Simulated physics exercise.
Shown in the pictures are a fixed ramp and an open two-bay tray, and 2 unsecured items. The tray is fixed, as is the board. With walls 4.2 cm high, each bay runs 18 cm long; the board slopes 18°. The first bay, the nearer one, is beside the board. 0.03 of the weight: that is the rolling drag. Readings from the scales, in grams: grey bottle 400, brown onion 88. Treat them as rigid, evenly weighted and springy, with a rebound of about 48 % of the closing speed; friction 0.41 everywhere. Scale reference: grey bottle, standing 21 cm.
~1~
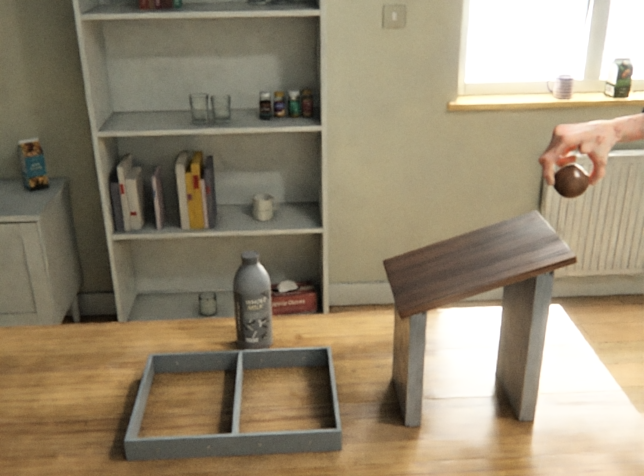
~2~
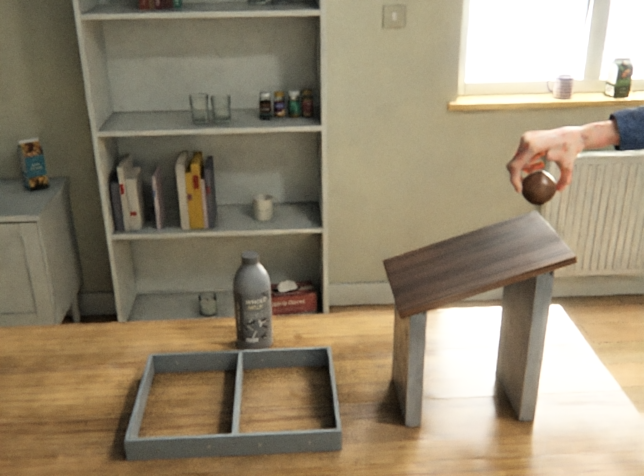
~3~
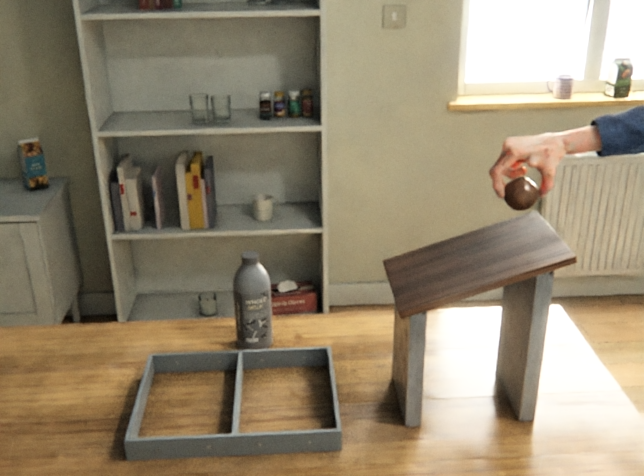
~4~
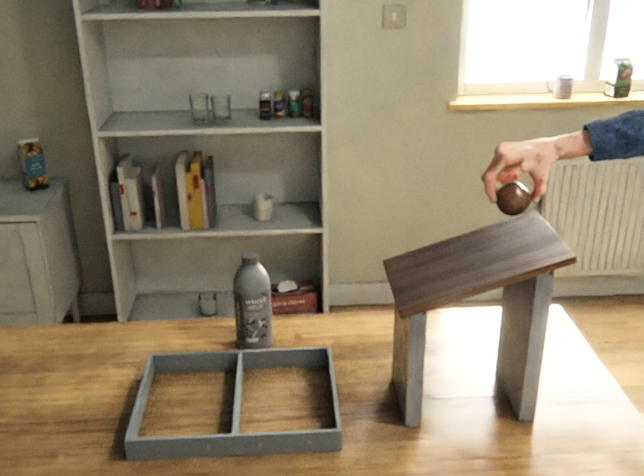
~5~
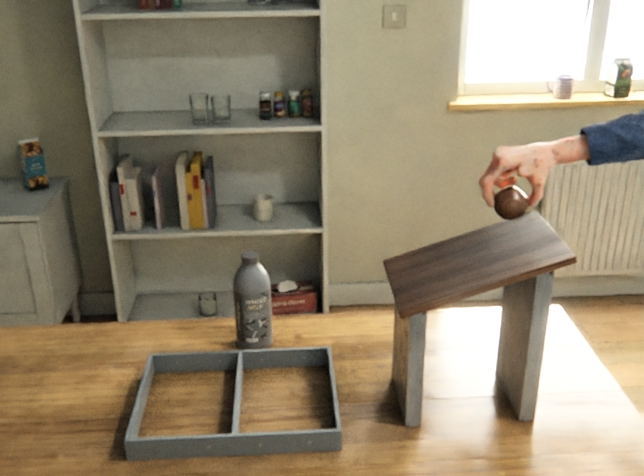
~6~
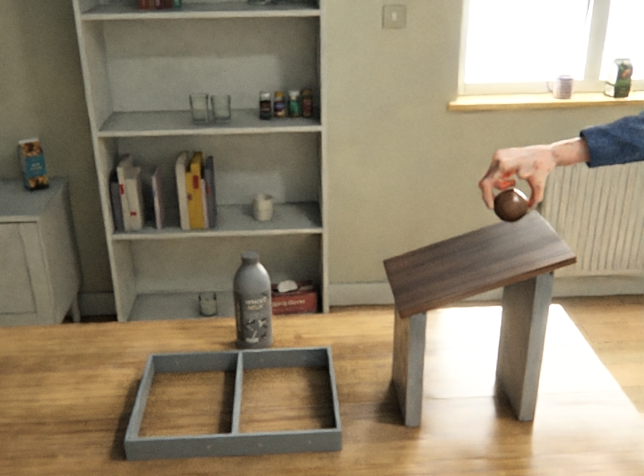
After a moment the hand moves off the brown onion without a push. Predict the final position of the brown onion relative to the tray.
The brown onion finishes in the farther bay.
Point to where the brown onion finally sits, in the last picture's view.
It settles at around (203, 397).
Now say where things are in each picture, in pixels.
In the first frame, 11 cm from its drop point; brown onion (571, 181); grey bottle (253, 300).
In the second frame, 5 cm from its drop point; brown onion (539, 188); grey bottle (253, 300).
In the third frame, 3 cm from its drop point; brown onion (521, 194); grey bottle (253, 300).
In the fourth frame, 1 cm from its drop point; brown onion (513, 199); grey bottle (253, 300).
In the fifth frame, poised above the slant; brown onion (511, 203); grey bottle (253, 300).
In the sixth frame, poised above the slant; brown onion (511, 206); grey bottle (253, 300).
Then, 0.40 s on from there, brown onion near (458, 247).
Then, 0.70 s on from there, brown onion near (321, 329).
Then, 0.90 s on from there, brown onion near (230, 377).
Then, 1.10 s on from there, it is in the farther bay; brown onion near (163, 397).
In the end, it is in the farther bay; grey bottle under 4 cm from the start. At the end, from the last picture's camera, brown onion near (203, 397).
